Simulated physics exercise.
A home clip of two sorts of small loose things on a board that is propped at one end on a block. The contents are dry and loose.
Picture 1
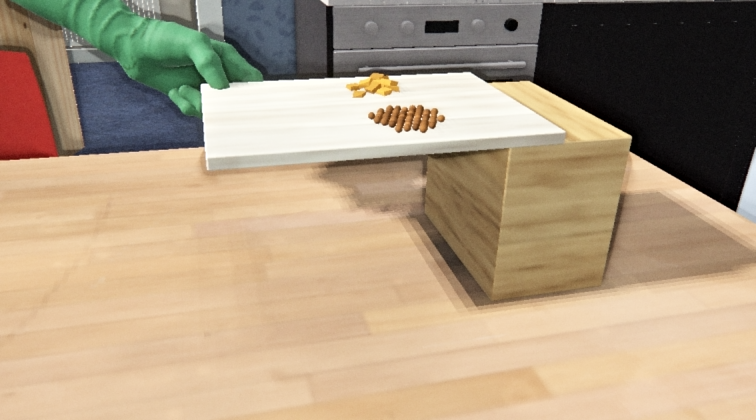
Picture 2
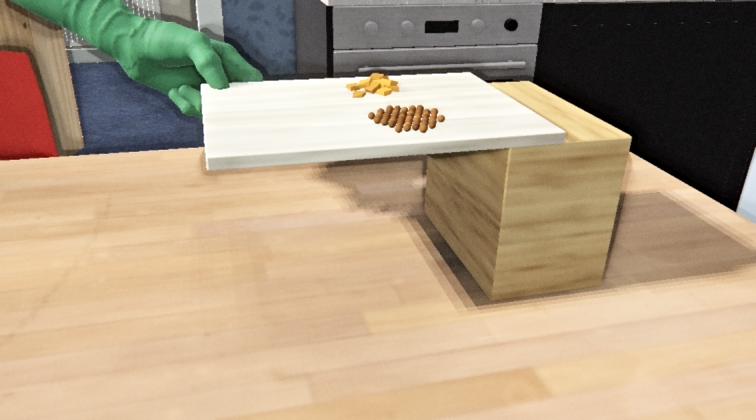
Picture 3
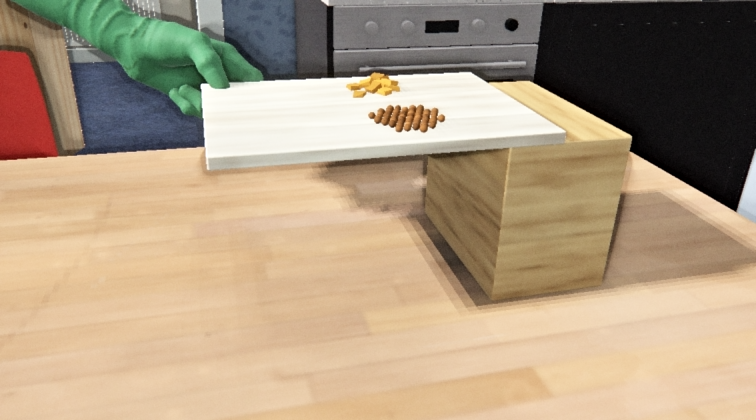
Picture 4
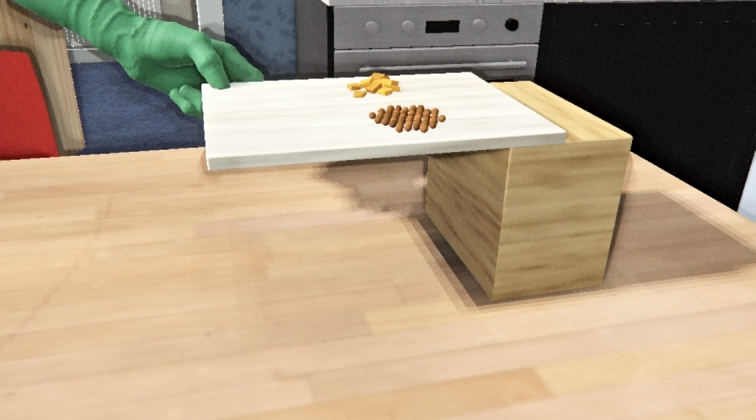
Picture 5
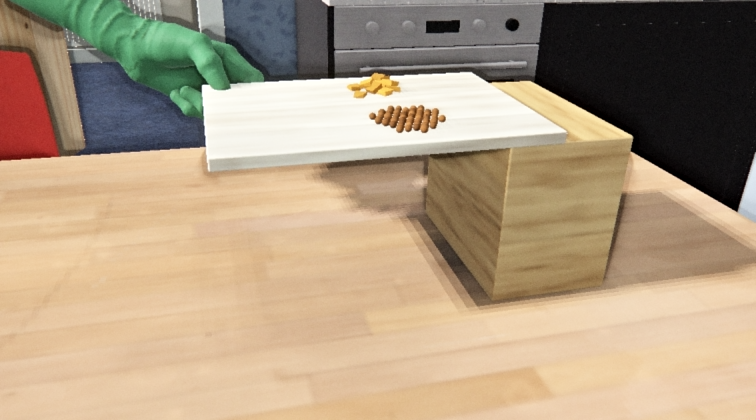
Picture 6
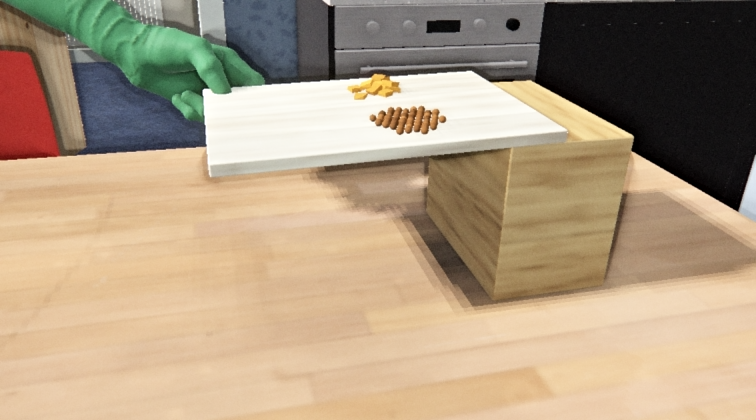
To begin with, a green-gloved hand is at the left end of a level white board whose right end rests on a wooden block, with orange bits behind a patch of brown balls. Almost nothing moves, then the left end dips very slightly while both little piles stay in place.
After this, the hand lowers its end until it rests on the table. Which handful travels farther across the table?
Farther out at the end: The front one.
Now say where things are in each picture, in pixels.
Held end of the board at (219, 159), level; block at (512, 181), tall, over half the board's length; front handful at (410, 117), some cereal balls; back handful at (379, 85), a few small crackers, in the first picture.
Held end of the board at (219, 159), level; back handful at (379, 85), in the second picture.
Held end of the board at (219, 159), level; front handful at (411, 117), in the third picture.
Held end of the board at (220, 159), level; back handful at (380, 85), in the fourth picture.
Held end of the board at (220, 160), level; front handful at (411, 117), in the fifth picture.
Held end of the board at (221, 166), down by 1°; block at (514, 180); front handful at (412, 119), not moving; back handful at (380, 87), not moving, in the sixth picture.
Then, 0.55 s past the last view, board sloping at 16°; front handful all still on the board; back handful all still on the board.
Then, 1.14 s past the last view, board sloping at 33°; front handful mostly up to a board's length out; back handful all still on the board.
Then, 1.85 s past the last view, board resting at 40°; front handful mostly one to two board lengths out, a small part gone off the table; back handful mostly at the foot of the board.
Finally, board resting at 40°; front handful mostly one to two board lengths out, a small part gone off the table; back handful mostly at the foot of the board; the front handful has gone farther.
